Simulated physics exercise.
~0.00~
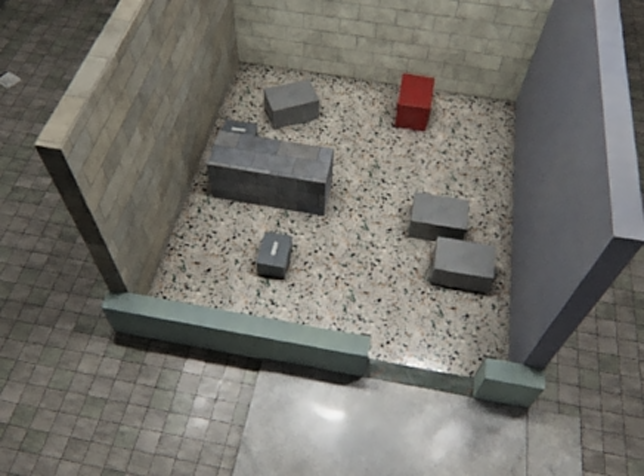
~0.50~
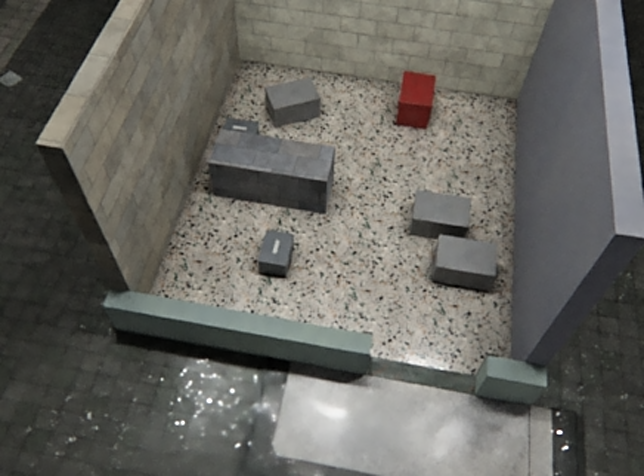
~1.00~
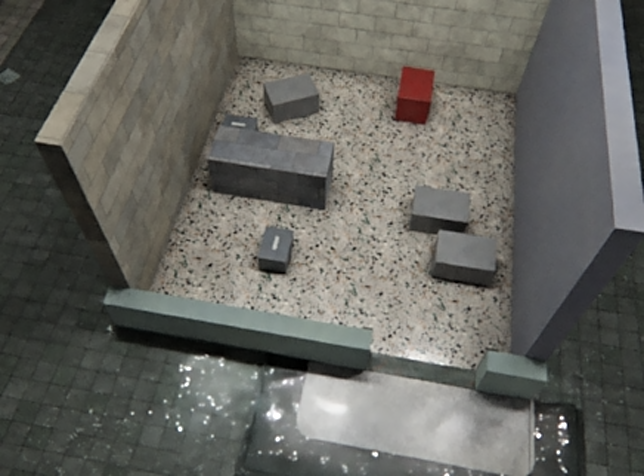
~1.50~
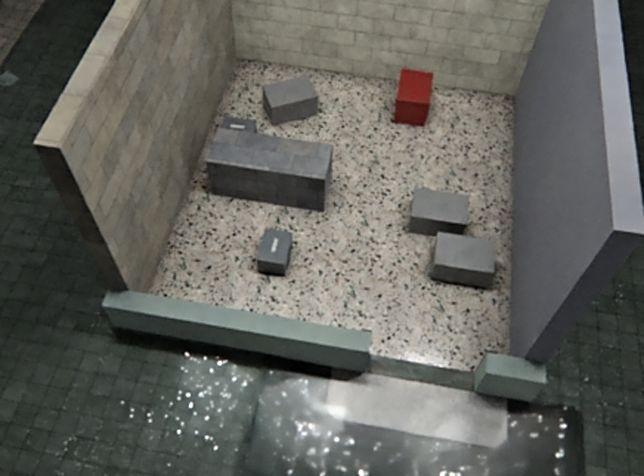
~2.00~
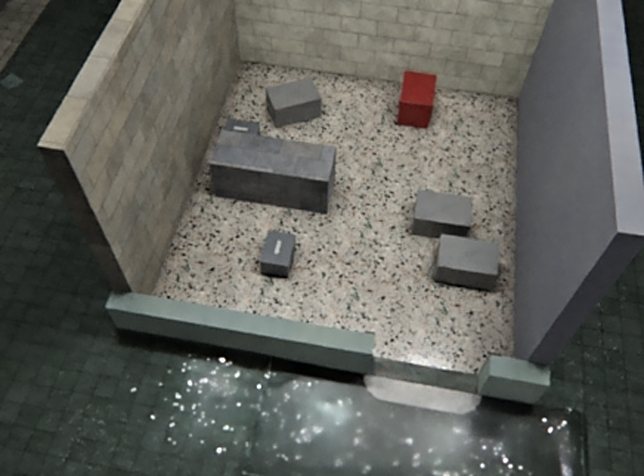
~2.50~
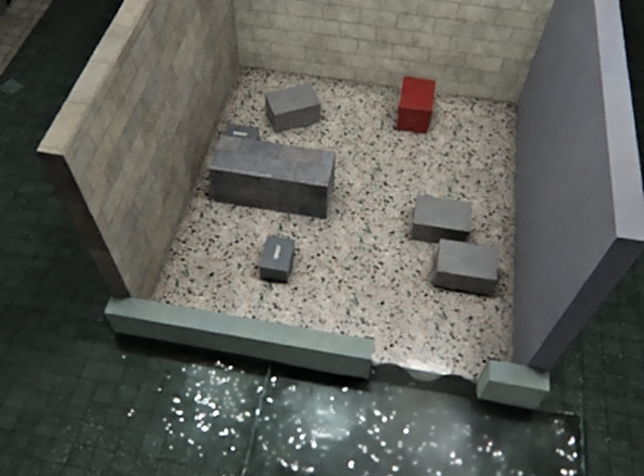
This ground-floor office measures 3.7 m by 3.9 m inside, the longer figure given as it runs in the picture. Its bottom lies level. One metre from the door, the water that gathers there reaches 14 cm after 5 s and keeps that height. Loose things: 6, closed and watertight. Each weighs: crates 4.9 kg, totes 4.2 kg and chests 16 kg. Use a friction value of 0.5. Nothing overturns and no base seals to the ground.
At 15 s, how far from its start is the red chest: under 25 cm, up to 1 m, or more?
The red chest is more than 1 m away.
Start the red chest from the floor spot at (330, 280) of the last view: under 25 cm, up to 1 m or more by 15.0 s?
In that run it hardly drifts.
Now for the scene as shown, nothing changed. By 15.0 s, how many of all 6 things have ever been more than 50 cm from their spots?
Counting them up, I find 5.
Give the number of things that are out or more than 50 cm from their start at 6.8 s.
The number comes to 2.
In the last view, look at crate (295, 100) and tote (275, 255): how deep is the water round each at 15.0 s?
Roughly 10 and 2 cm.
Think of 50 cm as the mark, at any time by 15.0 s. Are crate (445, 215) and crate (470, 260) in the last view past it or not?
Above, above.
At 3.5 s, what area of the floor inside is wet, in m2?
About 0.5 m2.
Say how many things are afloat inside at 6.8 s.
At that point I count 1.
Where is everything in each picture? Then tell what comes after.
The first frame shows the red chest at (417, 91) rests on the ground; water covers 0.0 m2; 0 of 6 have shifted.
The second frame shows the red chest at (418, 88), on the bottom; 0.0 m2 under water; 0 of 6 have shifted.
The third frame shows the red chest at (417, 84), on the bottom; 0.0 m2 under water; 0 of 6 have shifted.
The fourth frame shows the red chest at (415, 86) rests on the ground; water covers 0.0 m2; 0 of 6 have shifted.
The fifth frame shows the red chest at (419, 88) rests on the ground; water covers 0.0 m2; 0 of 6 have shifted.
The sixth frame shows the red chest at (418, 93) rests on the ground; 0.0 m2 under water; 0 of 6 have shifted.
After 3.5 s the red chest is near (418, 93), 0.0 m from its start, aground; 0 afloat.
After 6.8 s the red chest is near (418, 93), 0.0 m from its start, aground; 1 afloat.
After 11.0 s the red chest is near (391, 84), 0.4 m from its start, aground; 3 afloat.
After 15.0 s the red chest is near (296, 95), 1.5 m from its start, afloat; 5 afloat.
